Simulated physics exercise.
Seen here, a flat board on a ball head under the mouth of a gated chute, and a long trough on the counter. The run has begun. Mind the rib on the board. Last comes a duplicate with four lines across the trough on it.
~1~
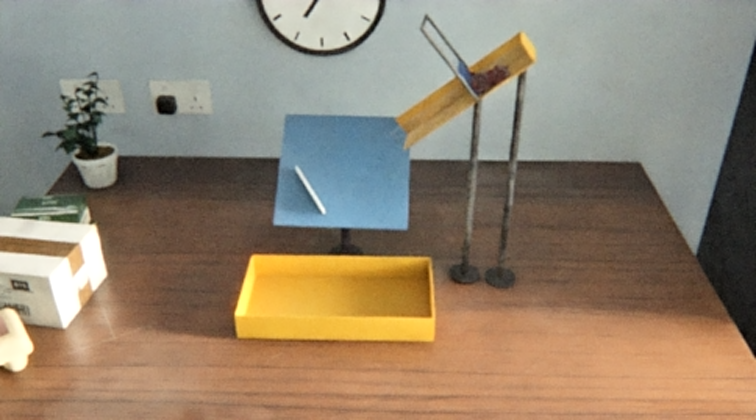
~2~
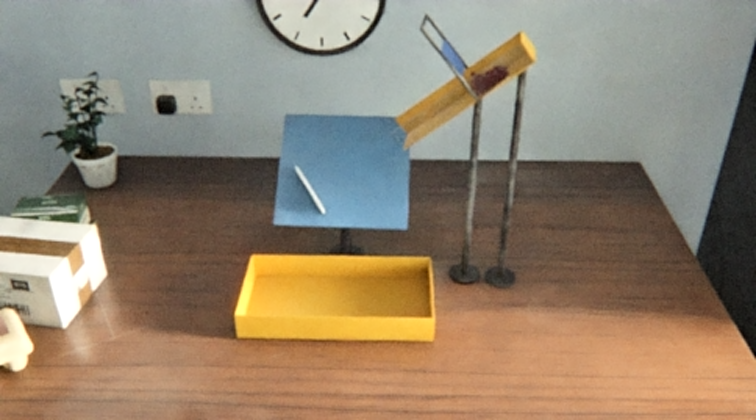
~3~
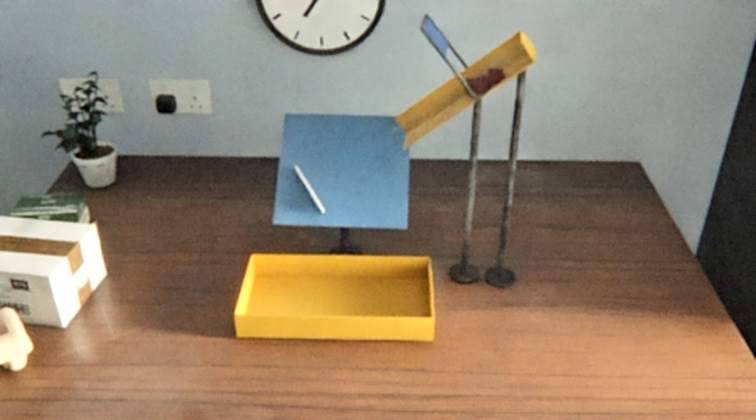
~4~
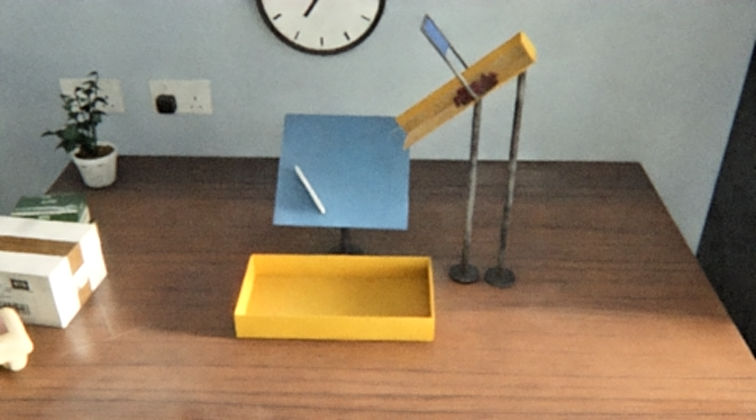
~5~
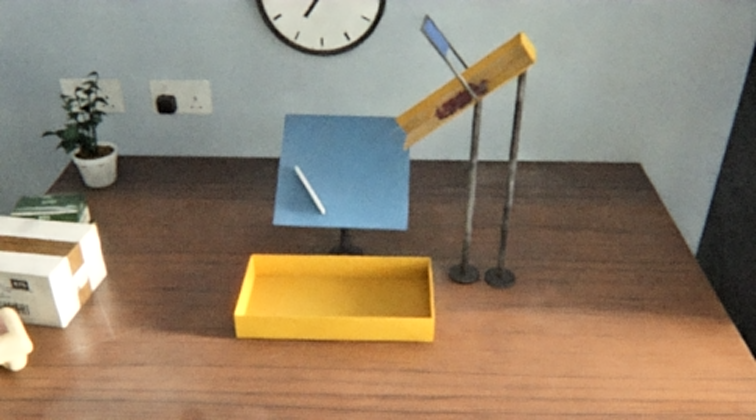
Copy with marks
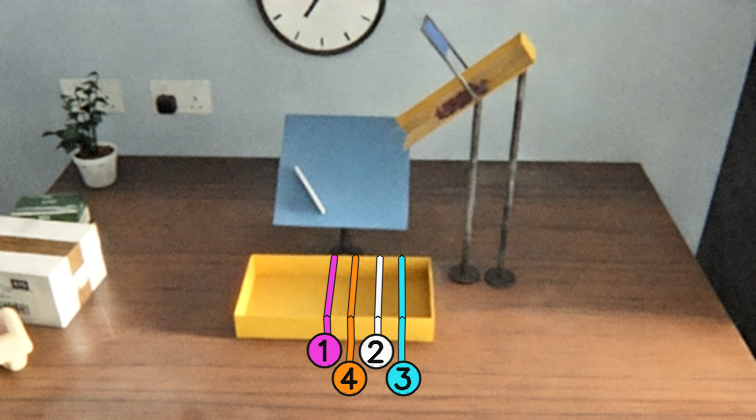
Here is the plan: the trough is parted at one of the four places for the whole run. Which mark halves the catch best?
Go for 1.
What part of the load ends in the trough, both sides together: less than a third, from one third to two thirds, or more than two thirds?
It is more than two thirds.
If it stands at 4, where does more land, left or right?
More lands on the left.
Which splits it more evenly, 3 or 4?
4.
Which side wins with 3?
The left side.
On the marked copy, line 1 crosses the front rim at (327, 317); line 2 crosses the front rim at (377, 318); line 3 crosses the front rim at (402, 318); line 4 crosses the front rim at (350, 317).
If 1 is chosen, of what is caught, close to half on the left of the divider, close to half on the right.
If 2 is chosen, of what is caught, the whole lot on the left of the divider, none at all on the right.
If 3 is chosen, of what is caught, the whole lot on the left of the divider, none at all on the right.
If 4 is chosen, of what is caught, the bulk on the left of the divider, a small share on the right.
